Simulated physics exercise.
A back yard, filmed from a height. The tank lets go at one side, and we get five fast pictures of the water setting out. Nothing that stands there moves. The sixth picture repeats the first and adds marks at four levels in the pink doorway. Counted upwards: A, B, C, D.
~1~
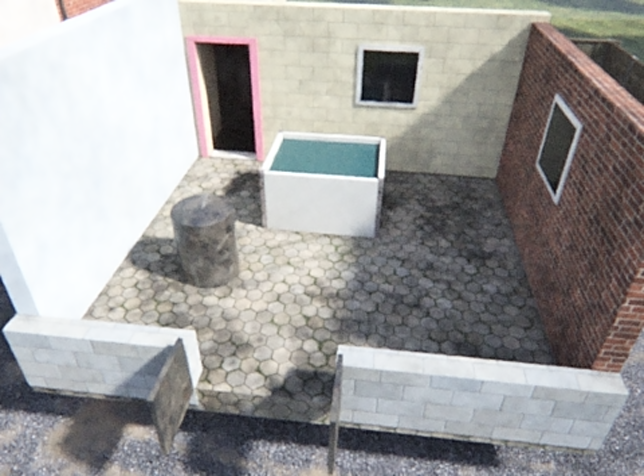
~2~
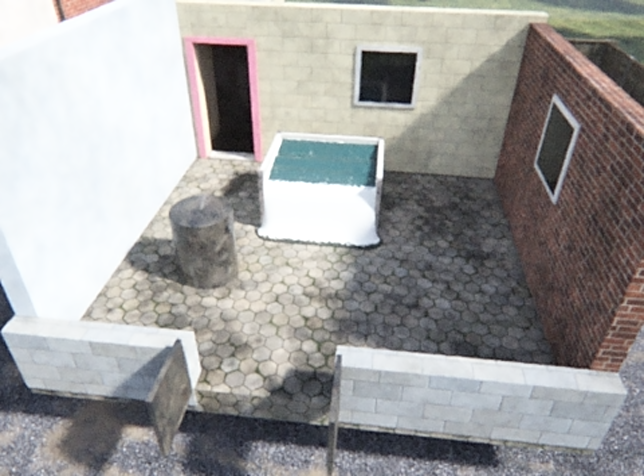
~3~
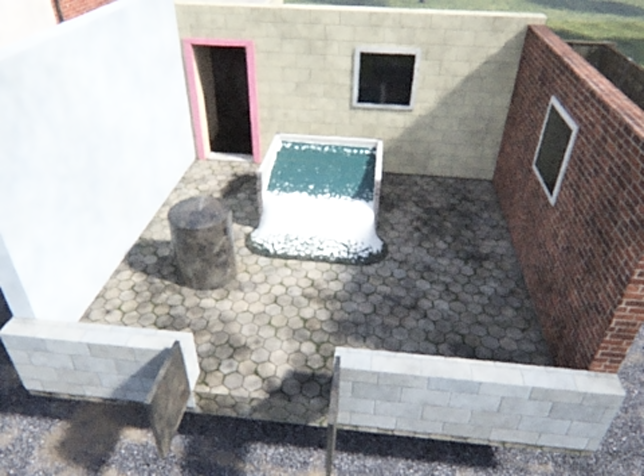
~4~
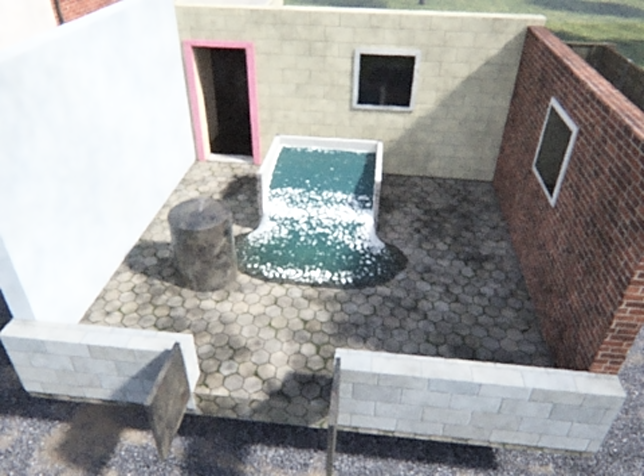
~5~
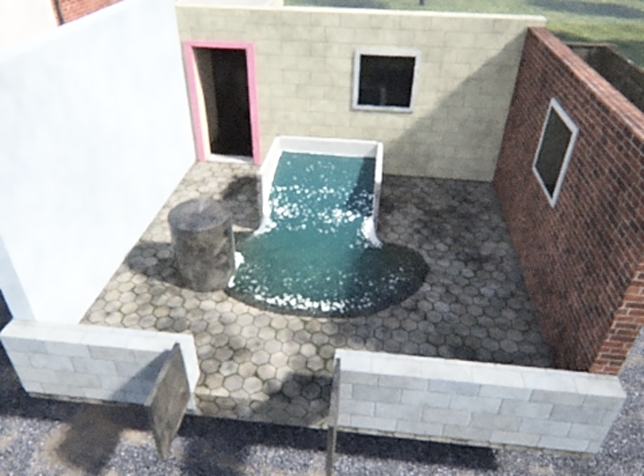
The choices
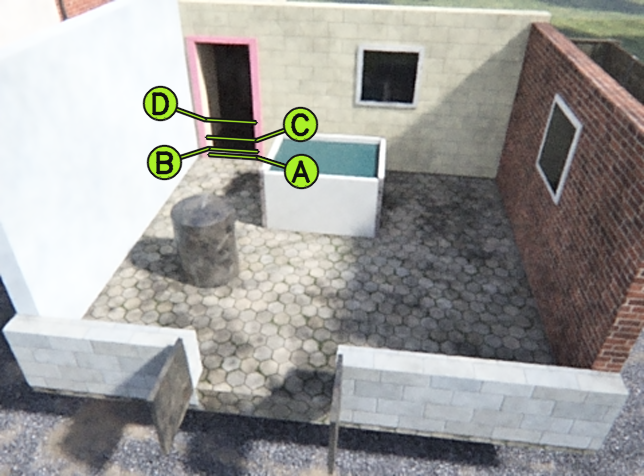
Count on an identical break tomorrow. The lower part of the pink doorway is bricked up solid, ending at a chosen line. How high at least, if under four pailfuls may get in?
That is line A.
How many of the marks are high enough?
All of the four.
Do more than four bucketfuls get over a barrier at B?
No.
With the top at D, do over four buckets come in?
No, not at all.
On the marked copy, A at (233, 156); B at (232, 150); C at (231, 138); D at (230, 121); from the bottom up A, B, C, D.
If A is chosen, nothing gets over.
If B is chosen, nothing gets over.
If C is chosen, nothing gets over.
If D is chosen, nothing gets over.
